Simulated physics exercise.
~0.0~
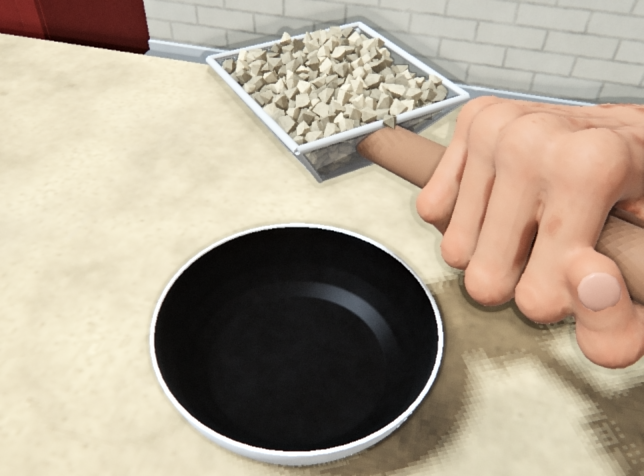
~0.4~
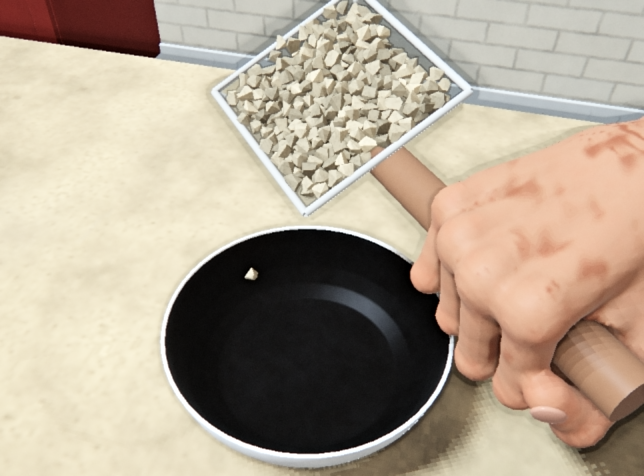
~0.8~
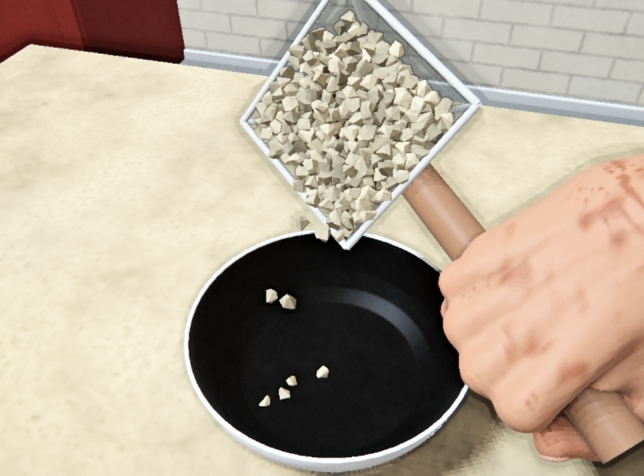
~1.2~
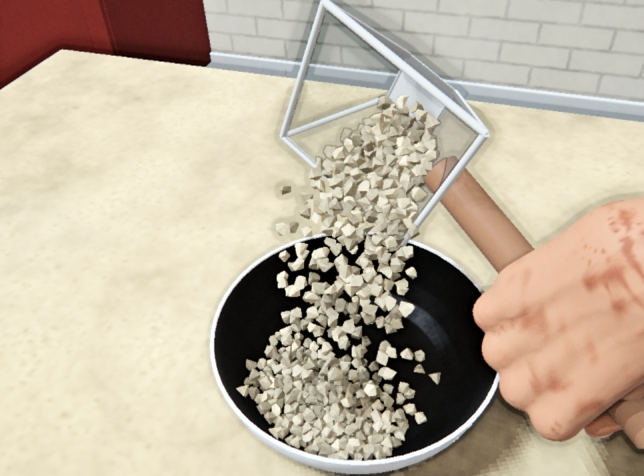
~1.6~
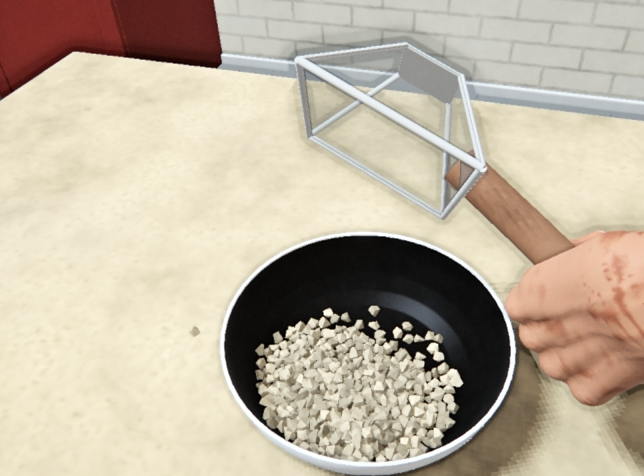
At first, a hand holds a clear, square scoop with a wooden handle, full of pale, chunky pellets, behind an empty black pan on a cream surface. The hand tips the scoop toward the pan, and a single pellet drops in. As the scoop tilts further, a few more pellets fall and scatter across the dark bottom. Then the load slides out in a thick stream, heaping up in the pan. In the end, the scoop is tipped past upright and empty, the pellets lie piled in the pan, and one stray piece rests on the surface to its left.
